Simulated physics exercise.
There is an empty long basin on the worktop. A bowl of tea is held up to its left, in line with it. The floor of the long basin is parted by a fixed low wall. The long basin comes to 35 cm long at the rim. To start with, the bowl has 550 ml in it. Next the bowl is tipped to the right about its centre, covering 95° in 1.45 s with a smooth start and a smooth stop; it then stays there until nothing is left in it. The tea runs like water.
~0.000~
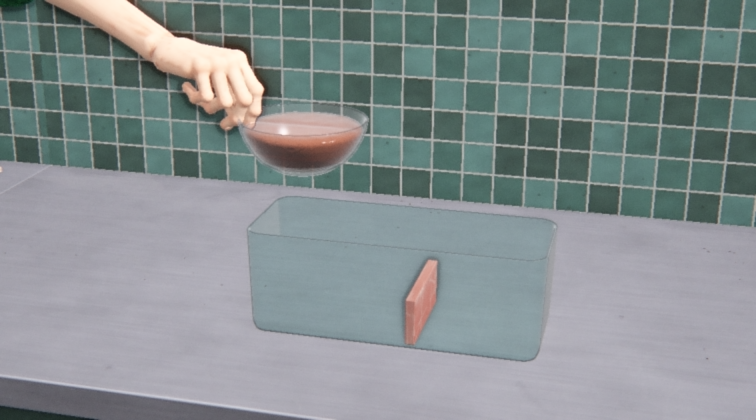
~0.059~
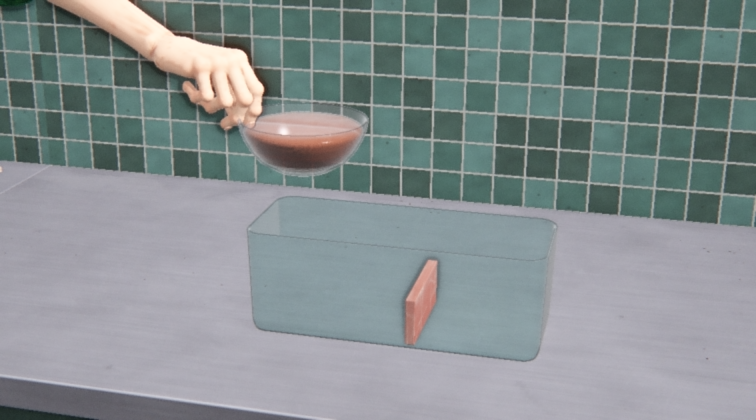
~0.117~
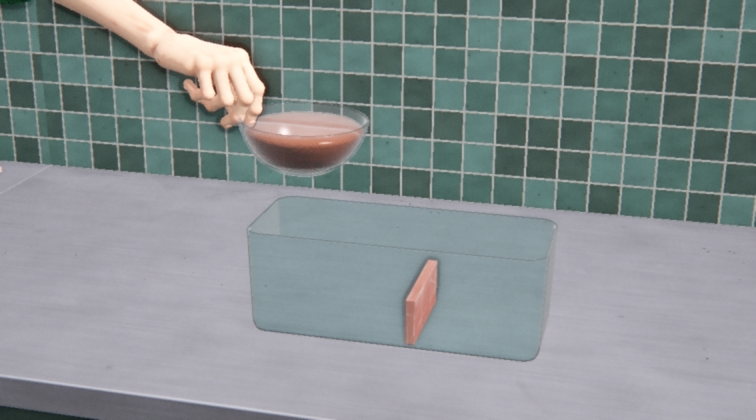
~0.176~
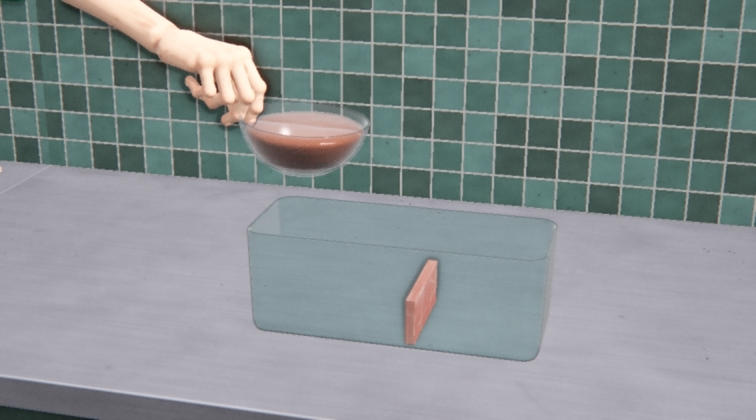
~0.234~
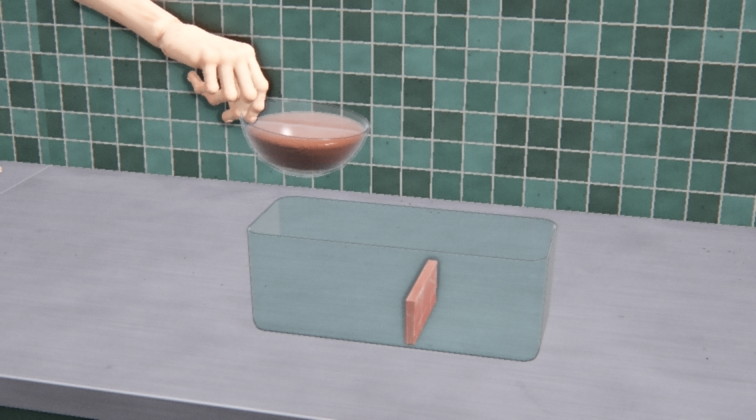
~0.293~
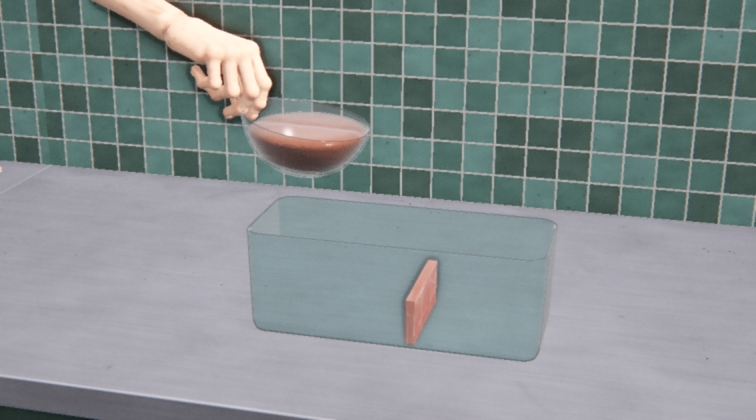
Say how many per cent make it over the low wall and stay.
About 25 per cent makes it over and stays.
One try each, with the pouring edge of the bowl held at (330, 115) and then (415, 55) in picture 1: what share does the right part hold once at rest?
The first try gives around 0 percent, the second around 95 percent.
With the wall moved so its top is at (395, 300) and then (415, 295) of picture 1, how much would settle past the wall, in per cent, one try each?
First try about 75 %, second try about 50 %.
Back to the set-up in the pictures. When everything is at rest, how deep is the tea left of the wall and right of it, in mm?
Depths at rest: Left around 16 mm, right around 8 mm.
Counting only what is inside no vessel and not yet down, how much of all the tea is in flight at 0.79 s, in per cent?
Roughly 26 percent.
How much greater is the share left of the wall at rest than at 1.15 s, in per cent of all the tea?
Difference: Approx. 4 %.
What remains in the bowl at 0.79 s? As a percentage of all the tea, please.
Near 40 in a hundred.
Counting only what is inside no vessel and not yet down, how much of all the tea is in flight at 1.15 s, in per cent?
Something like 3 per cent is in the air then.
Then, 0.79 s in, the tilt is 54° and 41 per cent is still to pour, 24 is left of the wall and 9 right of it.
Then, 1.15 s in, the tilt is 86° and 2 per cent is still to pour, 70 is left of the wall and 25 right of it.
Then, 1.54 s in, the tilt is 95° and 0 per cent is still to pour, 74 is left of the wall and 25 right of it.
Then, 1.95 s in, the tilt is 95° and 0 per cent is still to pour, 74 is left of the wall and 25 right of it.
Finally, 74 per cent lies left of the wall, 25 right of it and 0 outside.
